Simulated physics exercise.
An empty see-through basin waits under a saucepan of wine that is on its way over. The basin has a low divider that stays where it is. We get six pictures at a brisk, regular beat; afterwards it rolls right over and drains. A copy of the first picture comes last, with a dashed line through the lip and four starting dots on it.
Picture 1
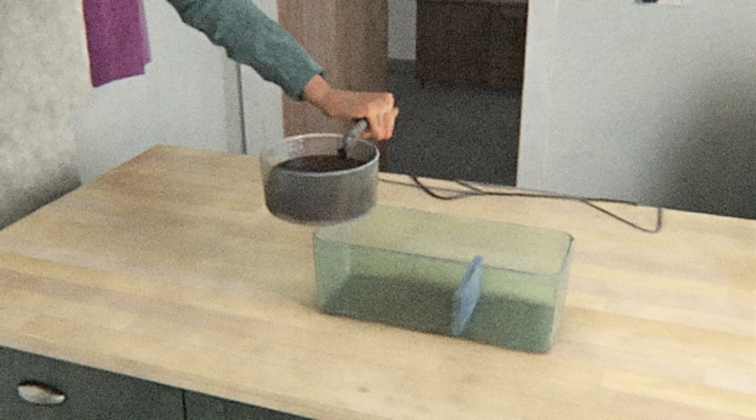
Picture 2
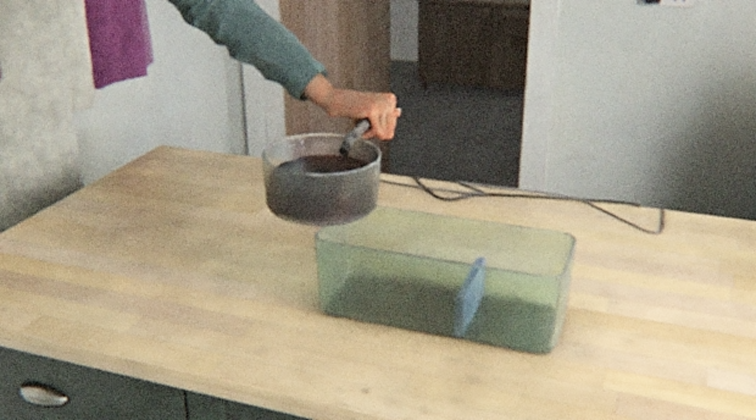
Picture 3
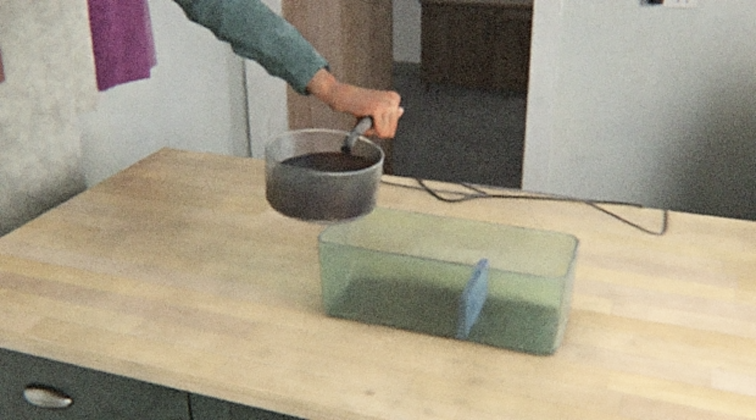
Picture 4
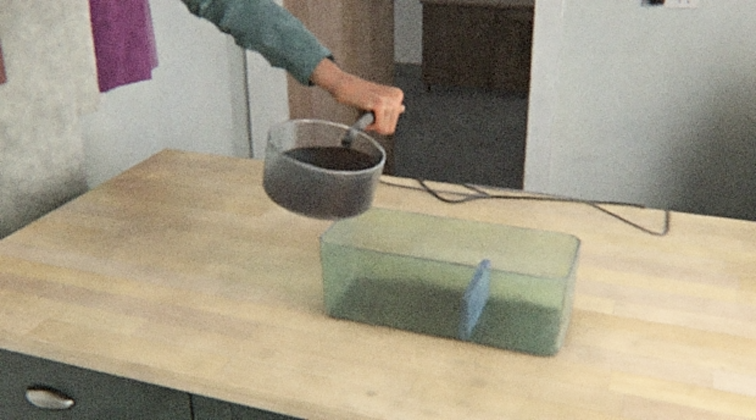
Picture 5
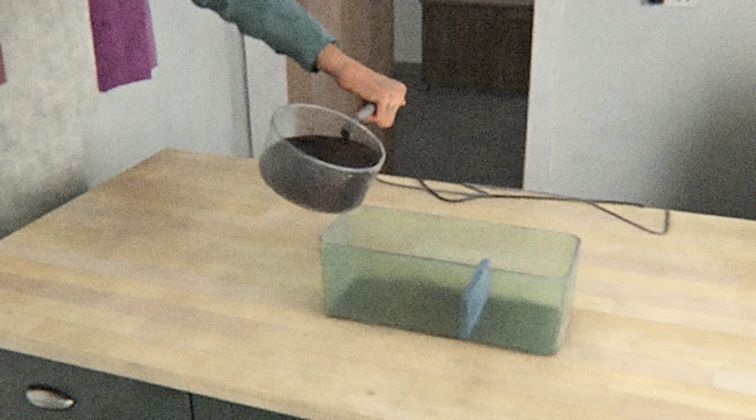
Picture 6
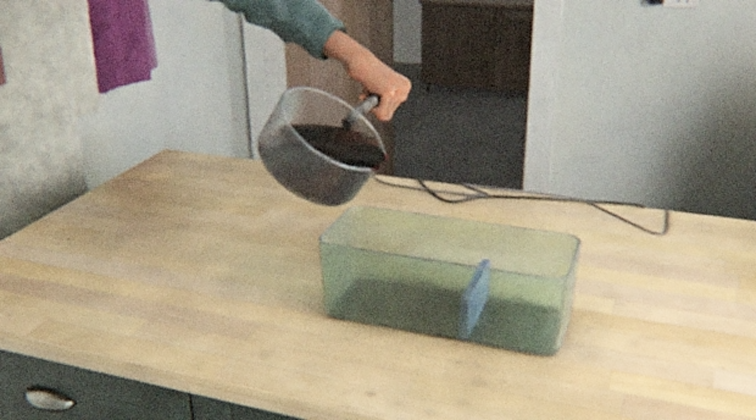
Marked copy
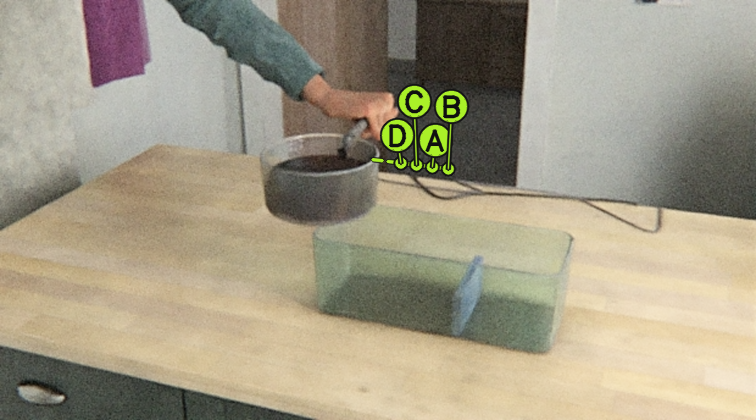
The footage shows a hand holding a saucepan of dark wine above a see-through basin with a blue divider on a wooden worktop, then tilting the pan to the right until the wine reaches its lip.
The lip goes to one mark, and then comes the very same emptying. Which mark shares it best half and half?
It is D.
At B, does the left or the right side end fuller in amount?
More ends on the right.
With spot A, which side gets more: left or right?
More ends on the right.
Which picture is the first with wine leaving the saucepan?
In picture 6.
In lime, A at (432, 167); B at (448, 169); C at (416, 165); D at (400, 163).
With A, about 6 % ends left of the wall and 93 % right of it.
With B, about 5 % ends left of the wall and 94 % right of it.
With C, about 15 % ends left of the wall and 85 % right of it.
With D, about 46 % ends left of the wall and 53 % right of it.
